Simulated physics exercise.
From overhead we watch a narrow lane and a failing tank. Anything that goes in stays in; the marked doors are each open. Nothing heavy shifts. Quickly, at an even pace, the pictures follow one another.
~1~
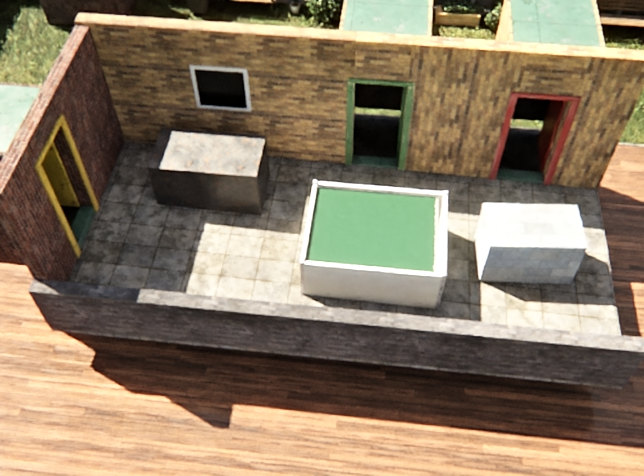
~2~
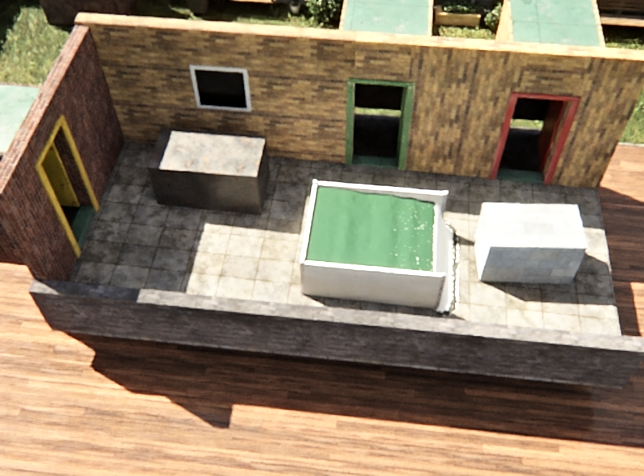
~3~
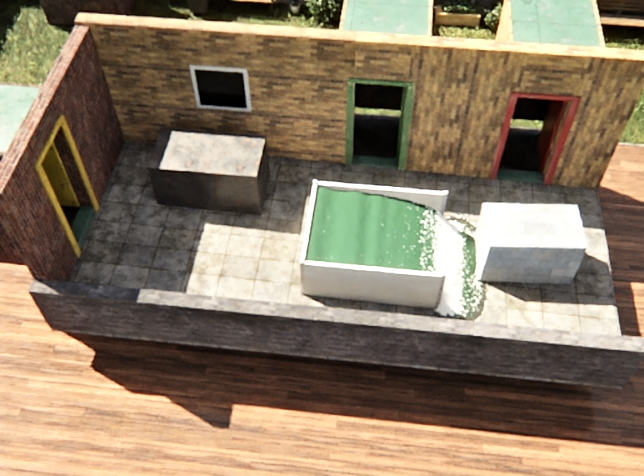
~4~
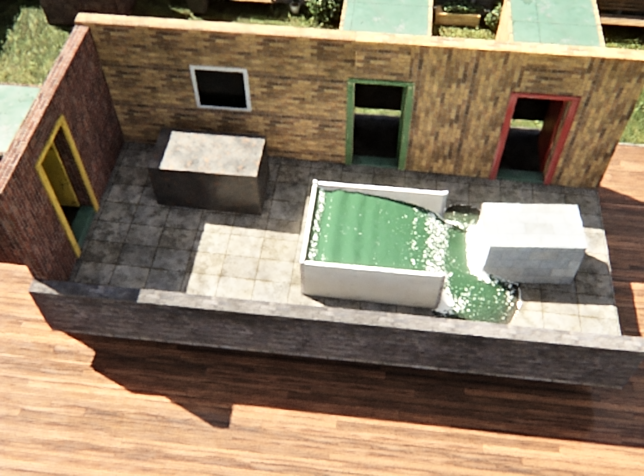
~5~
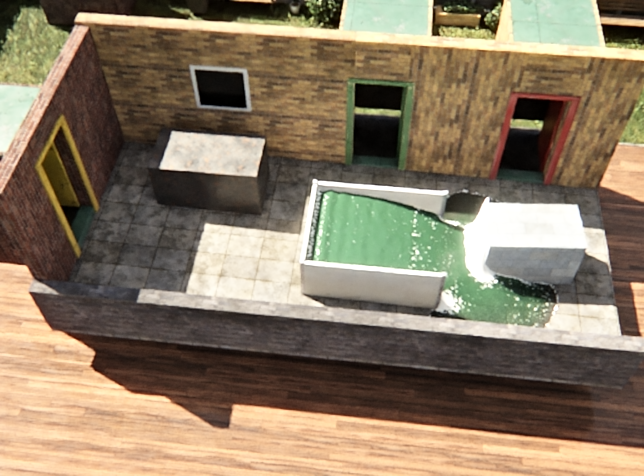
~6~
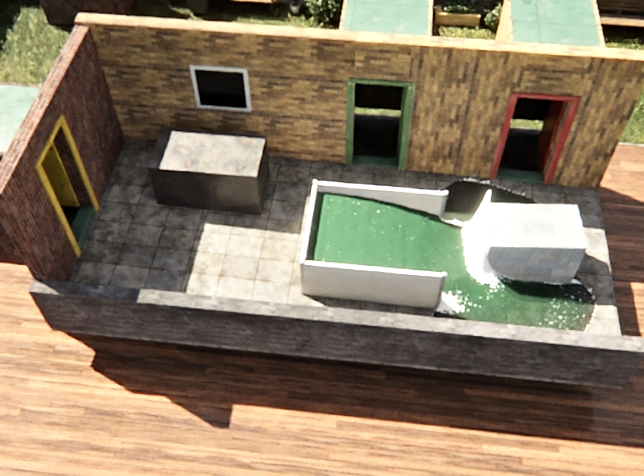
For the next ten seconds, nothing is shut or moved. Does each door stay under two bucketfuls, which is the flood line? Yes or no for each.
Yellow door - yes, stays under; green door - yes, stays under; red door - no, it floods.
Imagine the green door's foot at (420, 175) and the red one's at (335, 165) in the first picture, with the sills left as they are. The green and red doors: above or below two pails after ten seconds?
The green one overshoots, the red one falls short.
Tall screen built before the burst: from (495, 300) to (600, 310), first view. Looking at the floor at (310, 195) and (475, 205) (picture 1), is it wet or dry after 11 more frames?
Going in the order asked: Parched, inundated.
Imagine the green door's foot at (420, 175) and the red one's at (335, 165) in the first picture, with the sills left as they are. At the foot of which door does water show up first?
The door marked green is first.
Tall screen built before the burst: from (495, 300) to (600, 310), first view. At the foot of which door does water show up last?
Looking at it, it's the yellow one here.
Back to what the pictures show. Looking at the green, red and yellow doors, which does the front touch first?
Answer: The one in red.
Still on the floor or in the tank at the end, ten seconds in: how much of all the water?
I'd put it at about 18 per cent.
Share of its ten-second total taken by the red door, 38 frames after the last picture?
The figure is near 95 per cent.
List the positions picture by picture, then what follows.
In the first frame, the open tank at (376, 230) is whole and still.
In the second frame, the front is at (439, 312), out from the gap at (438, 256).
In the third frame, the front is at (461, 321), out from the gap at (438, 256).
In the fourth frame, the front is at a hidden place, out from the gap at (438, 258).
In the fifth frame, water pours out at (438, 258) and has run to (551, 303).
In the sixth frame, water pours out at (438, 258) and has run to (589, 314).
A moment on, water covers 35 % of the floor; the yellow door not reached, the green door not reached, the red door over two buckets in.
Next, water covers 40 % of the floor; the yellow door not reached, the green door wet at the sill, nothing in, the red door far over two buckets in.
Then, water covers 55 % of the floor; the yellow door not reached, the green door wet at the sill, nothing in, the red door far over two buckets in.
Later, water covers 65 % of the floor; the yellow door not reached, the green door wet at the sill, nothing in, the red door far over two buckets in.
In the end, water covers 50 % of the floor; the yellow door not reached, the green door wet at the sill, nothing in, the red door far over two buckets in.
